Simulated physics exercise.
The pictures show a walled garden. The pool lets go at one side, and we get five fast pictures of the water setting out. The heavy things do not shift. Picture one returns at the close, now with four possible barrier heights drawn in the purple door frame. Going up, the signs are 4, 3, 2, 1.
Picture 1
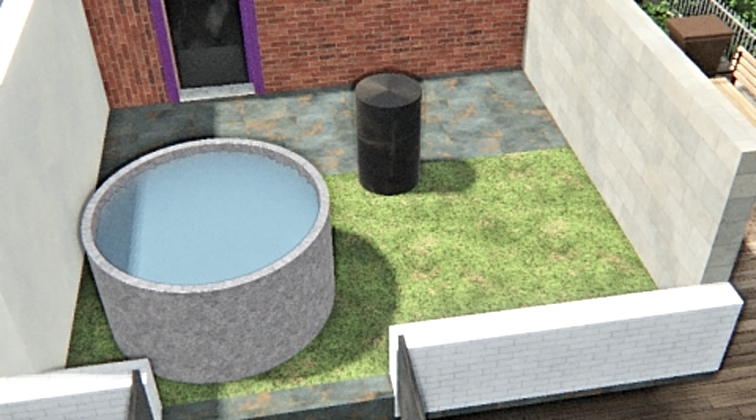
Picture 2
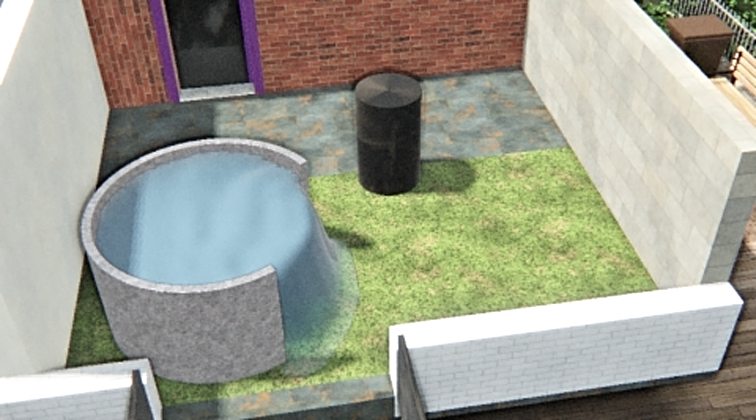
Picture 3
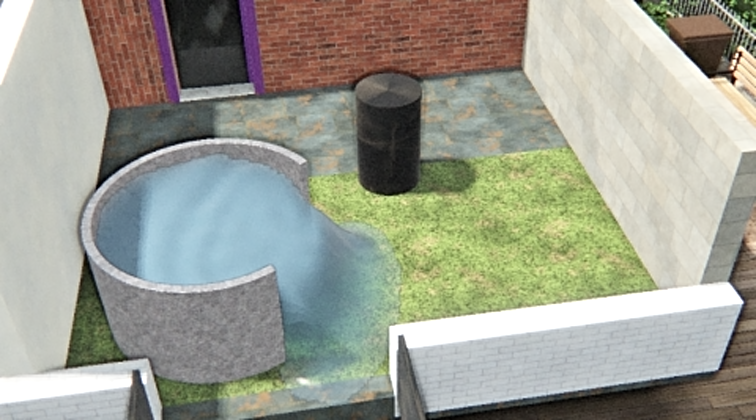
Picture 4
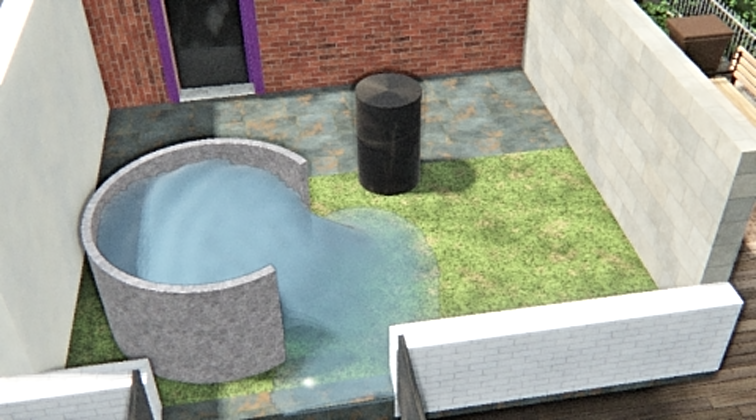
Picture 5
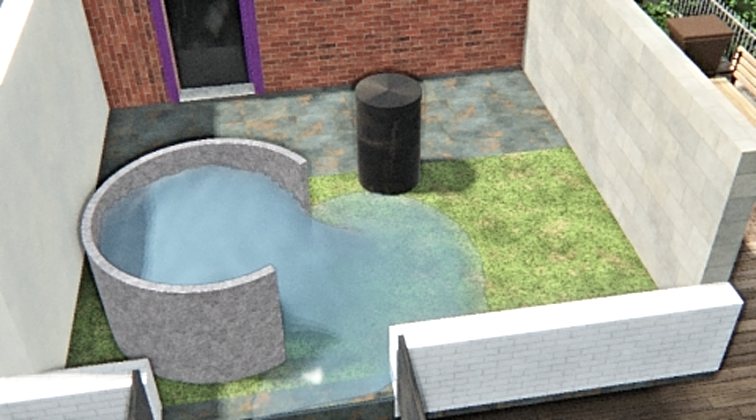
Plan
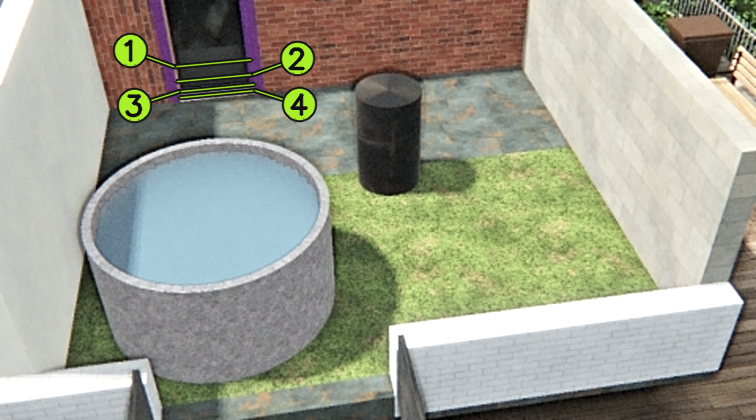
Water pours from a round stone pool through its opened right side and spreads across the grass.
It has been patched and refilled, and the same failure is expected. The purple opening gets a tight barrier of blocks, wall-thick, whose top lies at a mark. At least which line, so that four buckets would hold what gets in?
3.
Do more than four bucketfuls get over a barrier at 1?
No, that is safe.
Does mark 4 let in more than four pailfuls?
Yes.
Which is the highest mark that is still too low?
The answer is 4.
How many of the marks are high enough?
Three of them.
On the marked copy, 1 at (212, 63); 2 at (215, 78); 3 at (216, 88); 4 at (217, 94); from the bottom up 4, 3, 2, 1.
For mark 1, nothing gets over.
For mark 2, nothing gets over.
For mark 3, a splash gets over, under a bucket.
For mark 4, about 10 bucketfuls get in.
